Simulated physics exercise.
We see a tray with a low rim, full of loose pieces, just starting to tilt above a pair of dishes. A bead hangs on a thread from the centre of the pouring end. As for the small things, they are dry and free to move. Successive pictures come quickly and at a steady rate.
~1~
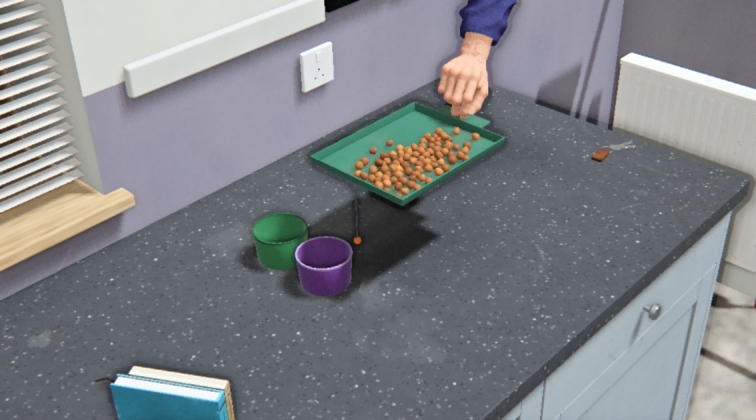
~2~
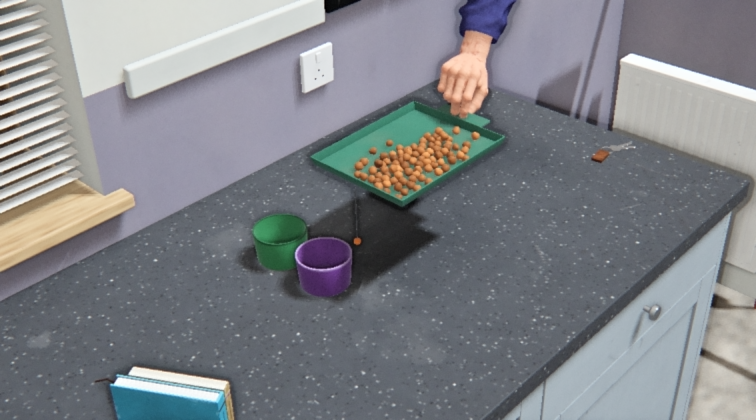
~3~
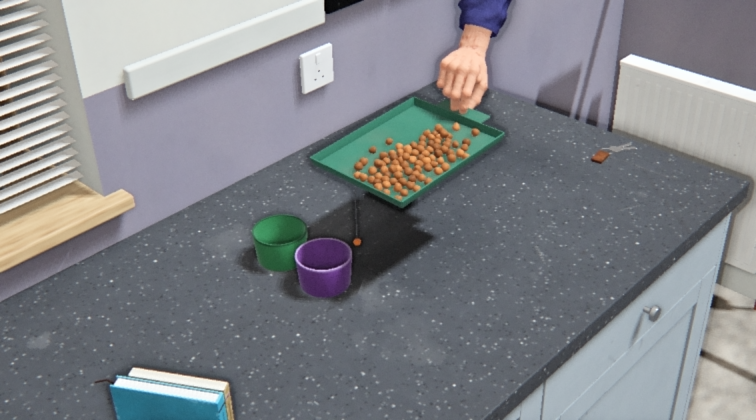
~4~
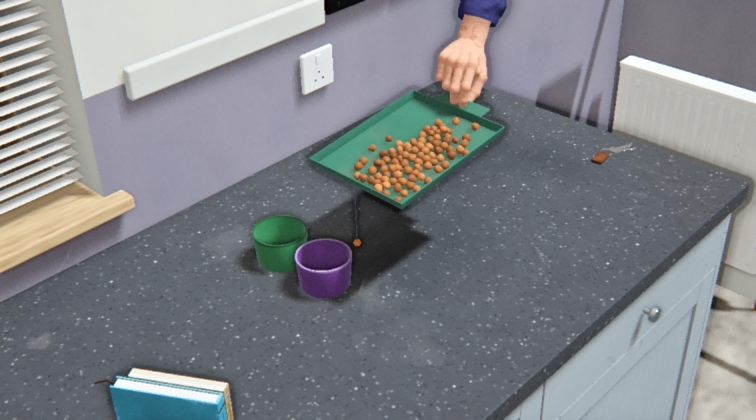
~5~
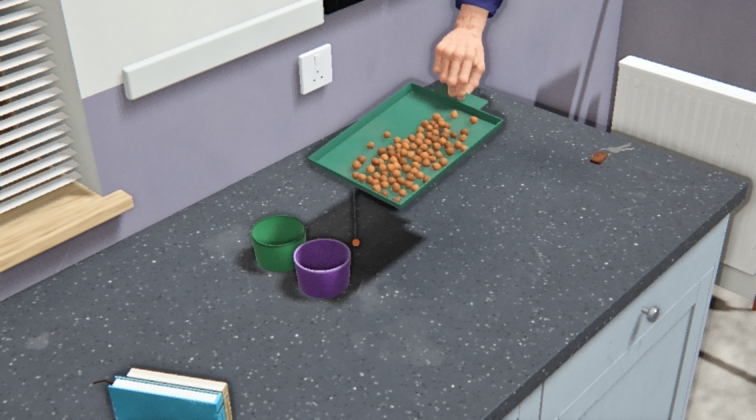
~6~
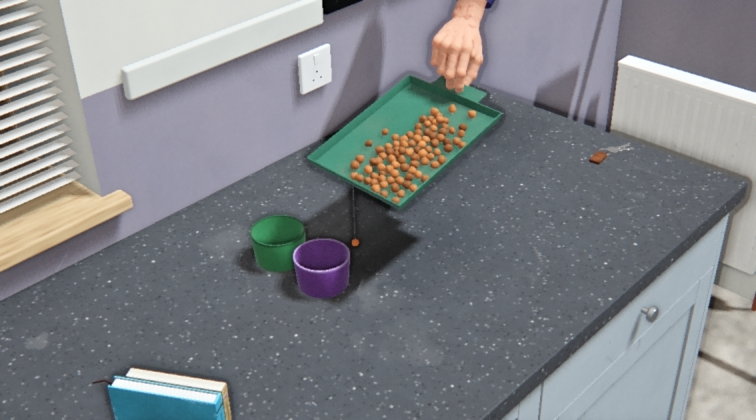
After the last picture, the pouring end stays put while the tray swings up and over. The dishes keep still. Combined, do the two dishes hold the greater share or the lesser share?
The lesser share.
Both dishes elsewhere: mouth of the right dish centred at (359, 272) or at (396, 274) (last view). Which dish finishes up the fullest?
In turn: The right-side dish; the right-side dish.
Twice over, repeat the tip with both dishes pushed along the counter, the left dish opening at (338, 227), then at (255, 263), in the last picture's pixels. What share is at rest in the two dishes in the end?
It comes to roughly 0 per cent in one try and roughly 0 per cent in the next.
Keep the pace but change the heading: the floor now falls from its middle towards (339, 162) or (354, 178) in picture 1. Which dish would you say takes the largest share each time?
On the first try it's the right-side dish, on the second the right-side dish.
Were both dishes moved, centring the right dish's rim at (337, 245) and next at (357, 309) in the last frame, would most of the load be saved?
Earlier try a minority share, later try a minority share.
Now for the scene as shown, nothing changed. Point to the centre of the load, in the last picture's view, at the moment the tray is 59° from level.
The centre of the load shows up near (381, 166) in the last view.
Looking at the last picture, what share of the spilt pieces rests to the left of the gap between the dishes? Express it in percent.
Close to 30 in a hundred.
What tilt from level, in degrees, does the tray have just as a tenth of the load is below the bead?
100° or so.
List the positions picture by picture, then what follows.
In the first picture, corners of the pouring end near (314, 156) and (402, 198), level; middle of the load near (412, 161), hazelnuts; left dish near (261, 251); right dish near (304, 277); bead on its thread near (357, 240).
In the second picture, corners of the pouring end near (314, 156) and (402, 198), level; middle of the load near (412, 161).
In the third picture, corners of the pouring end near (314, 157) and (402, 200), tipped barely, lowest at the right corner; middle of the load near (412, 160).
In the fourth picture, corners of the pouring end near (313, 158) and (401, 201), tipped a little, lowest at the right corner; middle of the load near (411, 158).
In the fifth picture, corners of the pouring end near (312, 157) and (400, 202), tipped a little, lowest at the right corner; middle of the load near (410, 155).
In the sixth picture, corners of the pouring end near (310, 157) and (399, 203), tipped a little, lowest at the right corner; middle of the load near (408, 152); left dish near (259, 253); right dish near (302, 279).
Shortly afterwards, tray tipped steeply; all but a few on the tray; only a few in the air.
Next, tray tipped right over; near half on the tray; only a few in the right dish; only a few outside both; near half in the air.
Some moments later, tray tipped past a quarter turn; near a quarter in the right dish; the bulk outside both.
In the end, tray tipped past a quarter turn; near a quarter in the right dish; none at all in the left dish; the bulk outside both.
